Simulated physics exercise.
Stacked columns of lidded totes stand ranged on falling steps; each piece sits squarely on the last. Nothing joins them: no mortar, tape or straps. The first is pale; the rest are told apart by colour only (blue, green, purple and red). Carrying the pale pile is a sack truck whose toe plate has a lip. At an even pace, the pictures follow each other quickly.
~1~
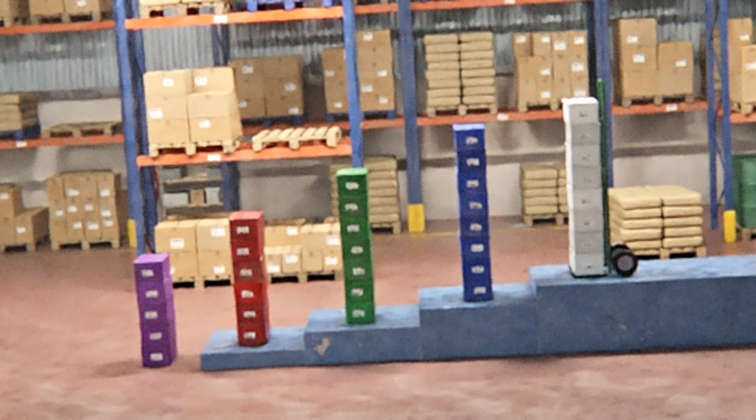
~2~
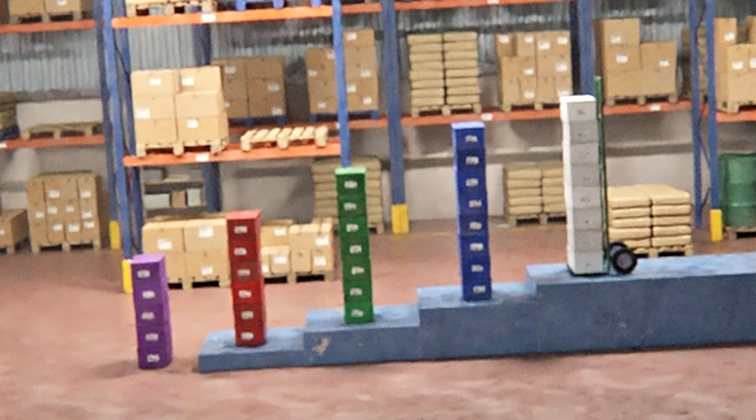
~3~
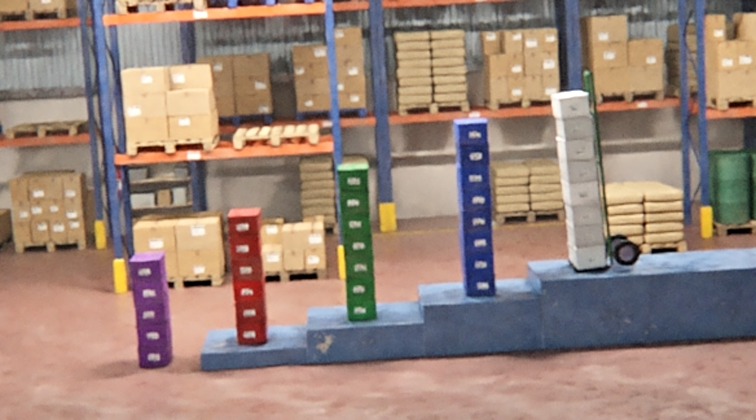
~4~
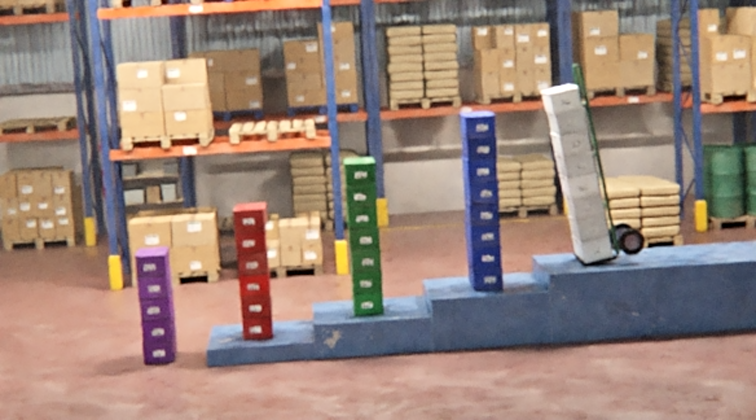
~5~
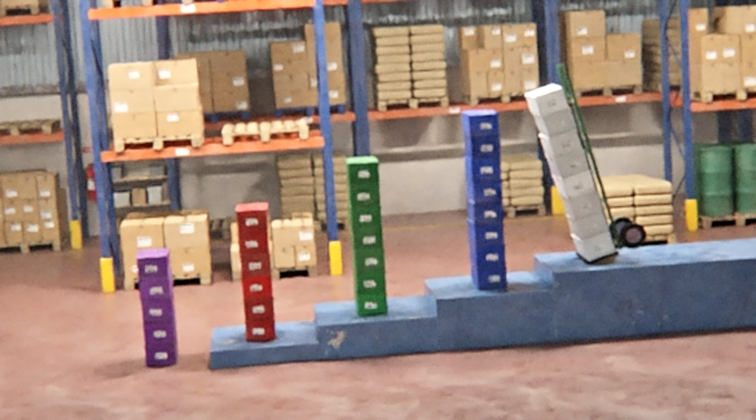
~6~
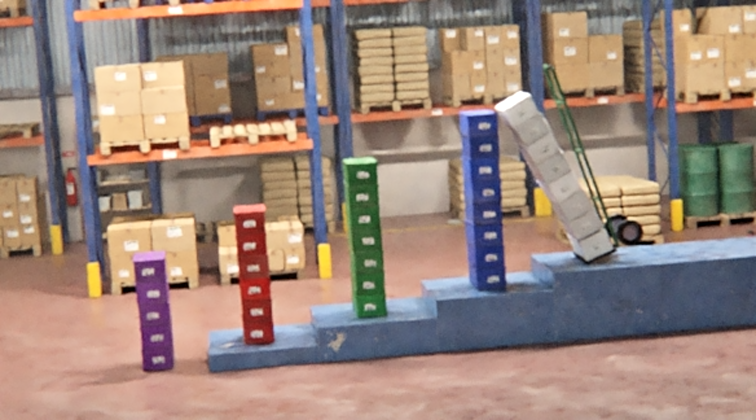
In a warehouse with loaded orange and blue racking behind, a low flight of blue steps is seen from the side by a gently shifting camera. A purple stack stands on the floor at left, with red, green and blue stacks on successively higher steps and a white one on a green hand truck at right. The truck rocks leftward, slowly at first, and the white stack leans further, its top bending close to the blue stack.
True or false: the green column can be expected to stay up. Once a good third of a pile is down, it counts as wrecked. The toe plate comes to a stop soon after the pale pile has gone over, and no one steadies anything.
False.
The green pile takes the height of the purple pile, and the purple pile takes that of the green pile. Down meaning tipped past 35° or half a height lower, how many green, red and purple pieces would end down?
Pieces down at the end - green: 4, red: 4, purple: 6.
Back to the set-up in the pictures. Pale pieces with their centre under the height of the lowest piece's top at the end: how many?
Count: 8.
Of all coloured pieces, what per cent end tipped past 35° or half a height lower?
Near 80 in a hundred.
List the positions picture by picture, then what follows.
In the first picture (places mark the middle of the side facing us; the camera moves round a little), truck frame (604, 121) level; top green tote (352, 185); top blue tote (470, 140); the rest undisturbed.
Truck frame (602, 119) level; top green tote (351, 184), in the second picture.
Truck frame (596, 113) rocked barely, top of the pale pile leaning barely; top green tote (353, 180); the rest undisturbed, in the third picture.
Truck frame (588, 105) rocked a little, top of the pale pile leaning a little; top green tote (360, 174); the rest undisturbed, in the fourth picture.
Truck frame (576, 103) rocked clearly, top of the pale pile leaning clearly; top green tote (364, 173); the rest undisturbed, in the fifth picture.
Truck frame (566, 104) rocked clearly, top of the pale pile leaning clearly; top green tote (363, 174); top blue tote (483, 125); the rest undisturbed, in the sixth picture.
Soon after the last picture, 7 of the pale pile down; none of the 7 green totes down (2 of 26 in all colours); top green tote unmoved; top blue tote leaning clearly, about its own height lower.
A little later, 7 of the pale pile down; 6 of the 7 green totes down (14 of 26 in all colours); top green tote leaning clearly, some two heights lower; top blue tote leaning steeply, some four heights lower.
At rest, 7 of the pale pile down; 6 of the 7 green totes down (21 of 26 in all colours); top green tote on its side; top purple tote on its side. As the last picture would show them, middles, top green tote near (186, 318), top purple tote near (15, 365).
